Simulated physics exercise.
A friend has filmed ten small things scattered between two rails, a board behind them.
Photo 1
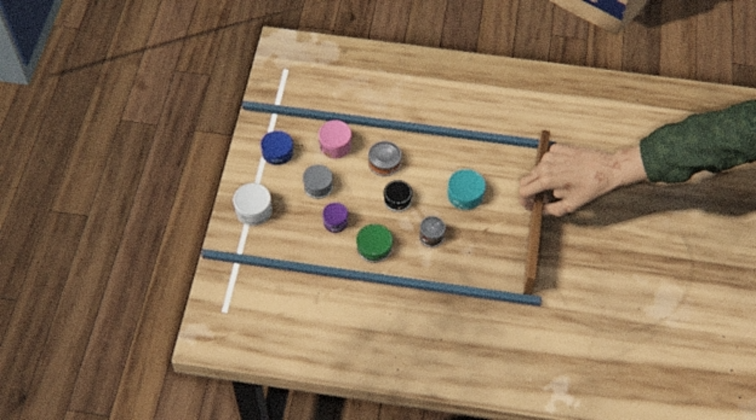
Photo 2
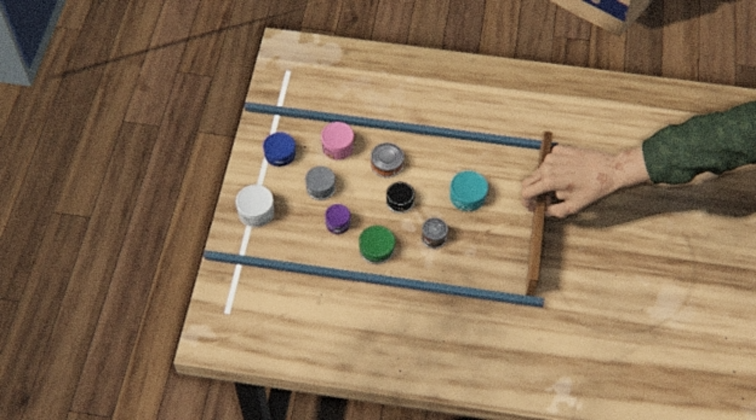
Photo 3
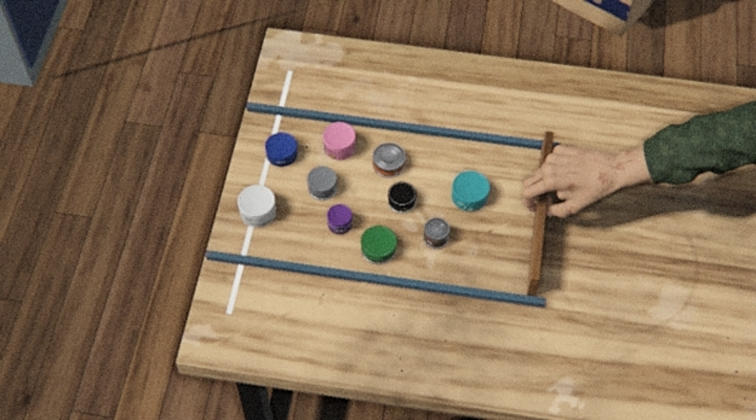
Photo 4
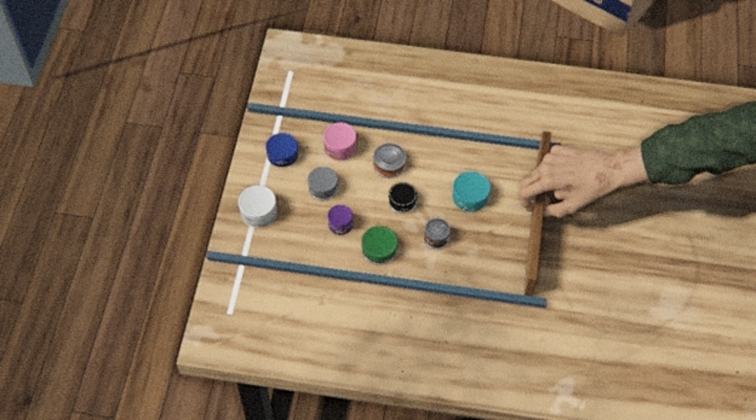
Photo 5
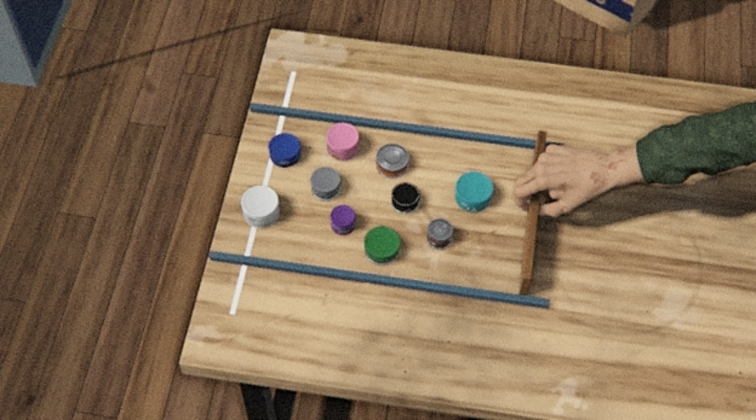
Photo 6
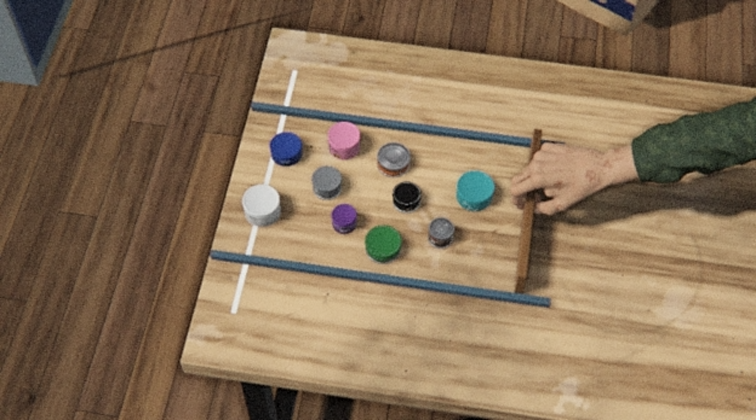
To begin with, ten small, round, mostly colourful containers sit scattered between two blue rails on a wooden table, while a hand in a green sleeve holds a brown board at the right. The hand then slides the board slightly left, towards the teal container, while the containers stay in place.
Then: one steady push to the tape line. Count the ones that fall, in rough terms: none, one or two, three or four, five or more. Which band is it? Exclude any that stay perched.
Lost three or four.
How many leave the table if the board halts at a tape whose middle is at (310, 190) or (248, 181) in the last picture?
The first try gives 0 and the second gives 5.
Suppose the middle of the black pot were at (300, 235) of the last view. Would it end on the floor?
From that start, the object then does not stay.
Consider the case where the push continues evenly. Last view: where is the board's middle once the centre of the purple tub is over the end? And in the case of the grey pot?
First one: Around (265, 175). Other one: Around (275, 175).
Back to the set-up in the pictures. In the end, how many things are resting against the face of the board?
So the total is 5.
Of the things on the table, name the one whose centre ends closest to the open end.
Result: Purple tub.
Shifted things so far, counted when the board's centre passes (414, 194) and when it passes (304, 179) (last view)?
At first I count 5, and then 10.
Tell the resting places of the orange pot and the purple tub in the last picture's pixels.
You'll see the orange pot at (263, 130), with the purple tub at (221, 212).
Early on, none off yet; white tub at rest near (262, 206); blue tub at rest near (286, 149); grey pot at rest near (327, 183).
A while later, none off yet; white tub travelled a little near (242, 201); blue tub travelled a little near (269, 149); grey pot travelled well along near (270, 180).
Finally, the number that fall off is three or four; lost, pink tub, grey pot, blue tub and white tub.
